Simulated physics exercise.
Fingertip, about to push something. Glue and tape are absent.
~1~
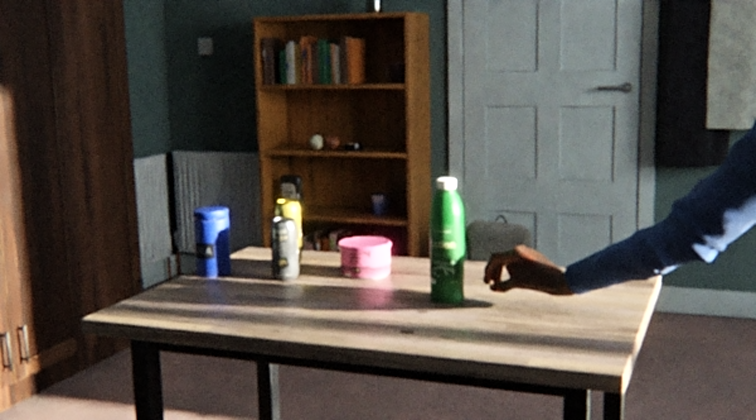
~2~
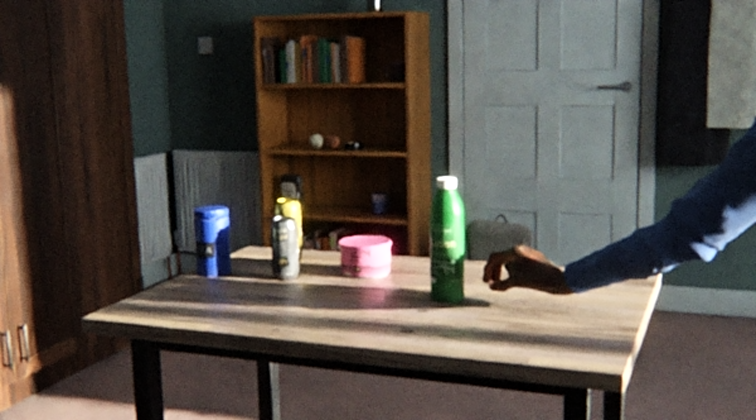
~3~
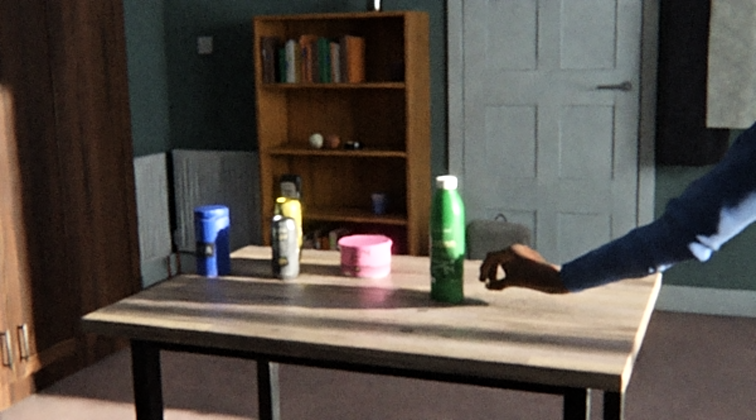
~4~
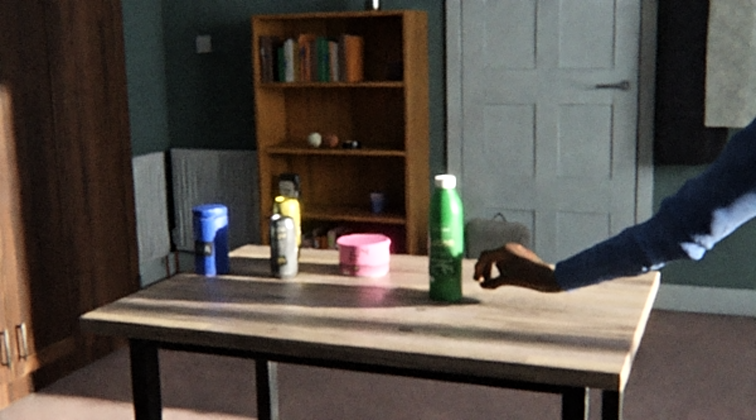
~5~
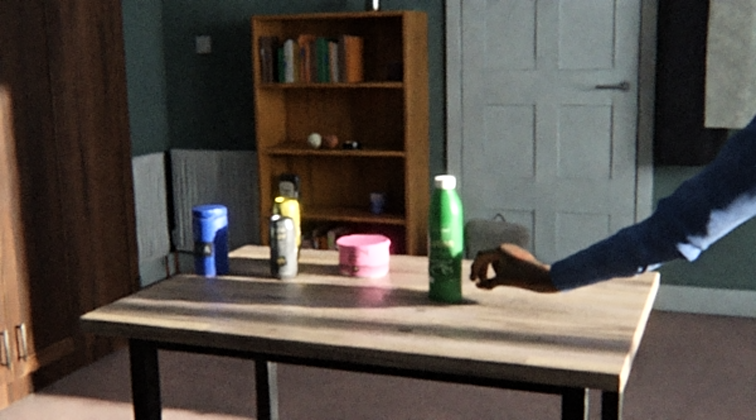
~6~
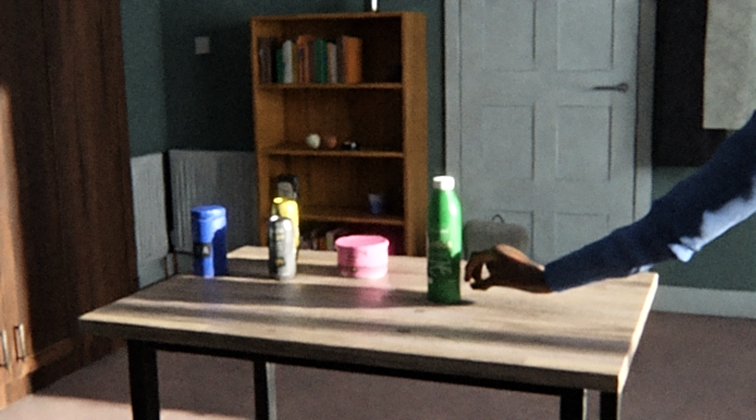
In a dim room with a wooden bookcase and a pale door behind, a wood-topped table is seen from the front, slightly above. On it, from left to right, stand a blue container, a dark-and-silver bottle before a yellow one, a pink tub and a green bottle with a white cap. A blue-sleeved arm at right edges its curled hand slightly left toward the green bottle, while the view barely shifts.
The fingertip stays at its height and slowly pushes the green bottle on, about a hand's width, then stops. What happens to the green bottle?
Remains erect.
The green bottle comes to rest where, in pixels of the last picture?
The object ends up somewhere near (385, 236).
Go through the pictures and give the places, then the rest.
Green bottle (447, 240), in the first picture.
Green bottle (447, 239), in the second picture.
Green bottle (447, 239), in the third picture.
Green bottle (445, 238), in the fourth picture.
Green bottle (445, 239), in the fifth picture.
Green bottle (444, 239), in the sixth picture.
Then, 0.40 s later than the last frame, things are still on the move.
Then, 0.90 s later than the last frame, green bottle moved about its own width near (419, 238).
Then, 1.30 s later than the last frame, green bottle moved about its own width near (406, 237).
Then, 1.80 s later than the last frame, green bottle moved well along near (389, 236).
When it is over, moved from the start, green bottle. End places, in pixels of the last picture, green bottle near (385, 236).
